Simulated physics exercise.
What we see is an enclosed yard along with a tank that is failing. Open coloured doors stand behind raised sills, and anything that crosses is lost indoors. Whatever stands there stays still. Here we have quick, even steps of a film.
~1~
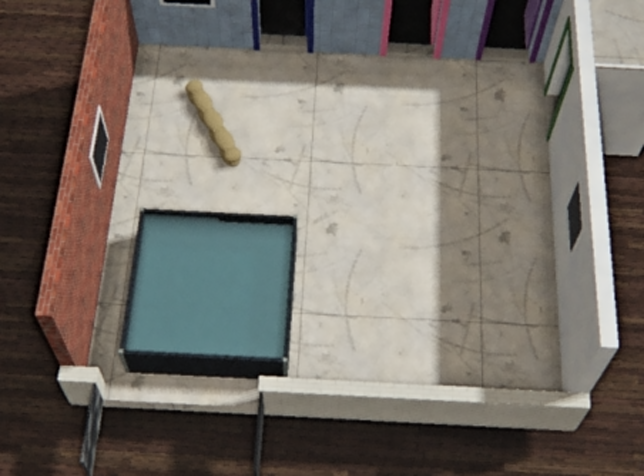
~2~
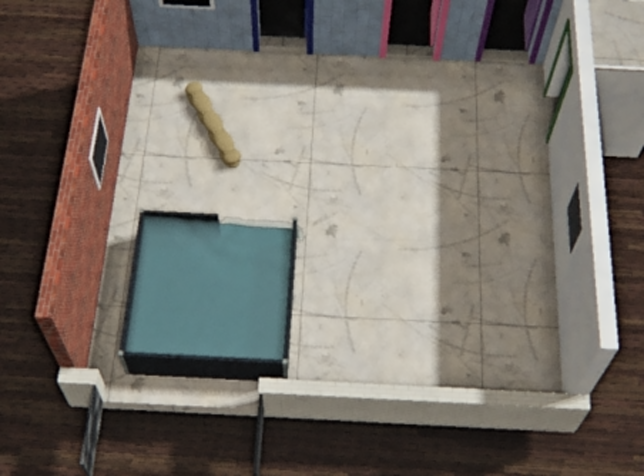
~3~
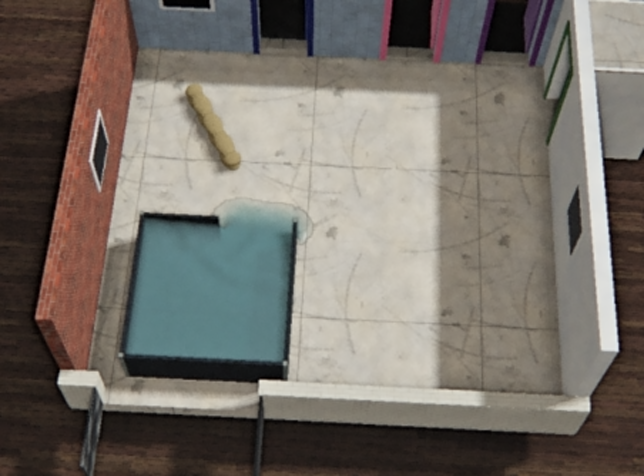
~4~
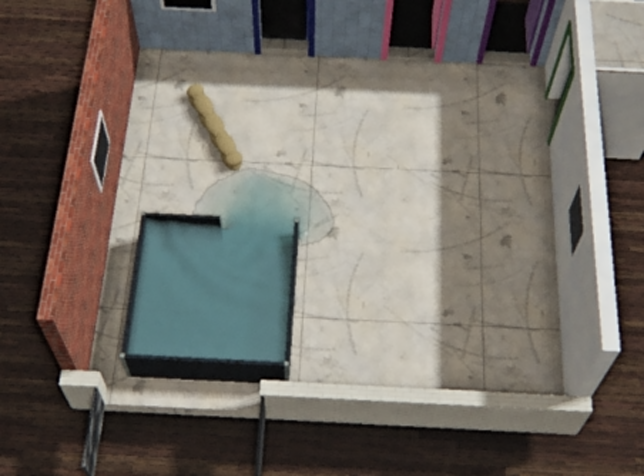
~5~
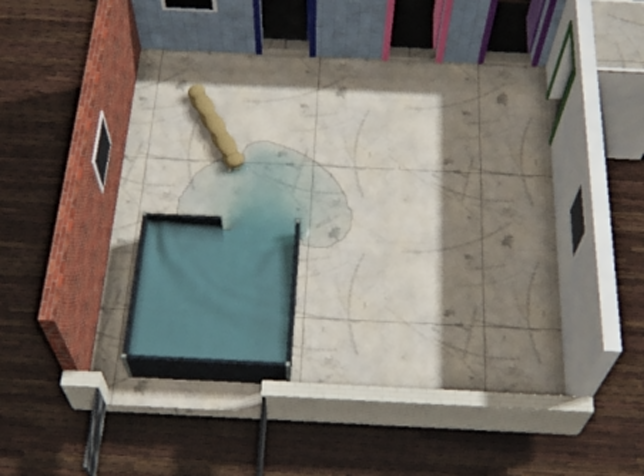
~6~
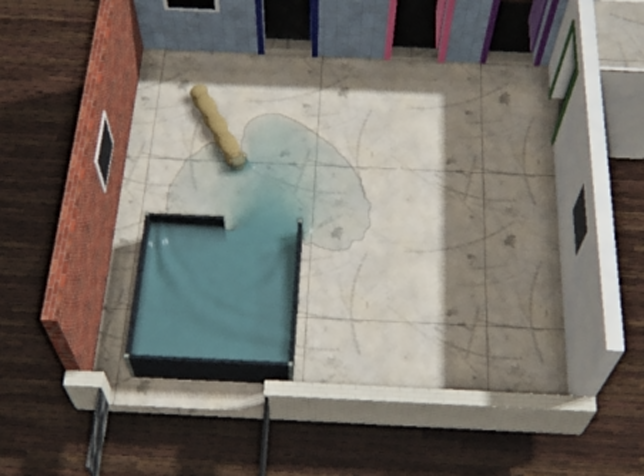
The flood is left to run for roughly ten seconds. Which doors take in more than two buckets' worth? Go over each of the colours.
As I see it, the pink door swallows too much water; the purple door swallows too much water; the blue door swallows too much water; the green door swallows too much water.
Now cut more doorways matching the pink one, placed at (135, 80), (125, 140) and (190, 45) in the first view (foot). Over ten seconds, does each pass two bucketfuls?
In order: Exceeds it, exceeds it, exceeds it.
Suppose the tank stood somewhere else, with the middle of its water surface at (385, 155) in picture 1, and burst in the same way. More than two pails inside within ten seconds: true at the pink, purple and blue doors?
Lab note - pink door: Above the limit; purple door: Above the limit; blue door: Short of the limit.
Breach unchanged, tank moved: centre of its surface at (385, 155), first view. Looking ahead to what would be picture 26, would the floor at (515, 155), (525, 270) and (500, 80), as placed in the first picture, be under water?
Check in sequence: Soaked through, soaked through, soaked through.
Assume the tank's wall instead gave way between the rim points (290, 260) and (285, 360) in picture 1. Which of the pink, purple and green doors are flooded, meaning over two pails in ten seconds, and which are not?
With the breach there, the pink door overshoots, the purple door overshoots and the green door overshoots.
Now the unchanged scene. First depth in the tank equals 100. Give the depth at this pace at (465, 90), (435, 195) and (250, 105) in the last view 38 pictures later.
12, 2 and 10 per cent, roughly.
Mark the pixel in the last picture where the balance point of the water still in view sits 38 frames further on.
Around (286, 192).
A moment on, water covers 30 % of the floor; the pink door not reached, the purple door not reached, the blue door under two buckets in, the green door not reached.
Next, water covers 45 % of the floor; the pink door under two buckets in, the purple door not reached, the blue door over two buckets in, the green door not reached.
Then, water covers 50 % of the floor; the pink door over two buckets in, the purple door under two buckets in, the blue door far over two buckets in, the green door wet at the sill, nothing in.
Later, water covers 70 % of the floor; the pink door over two buckets in, the purple door over two buckets in, the blue door far over two buckets in, the green door far over two buckets in.
In the end, water covers 95 % of the floor; the pink door far over two buckets in, the purple door far over two buckets in, the blue door far over two buckets in, the green door far over two buckets in.
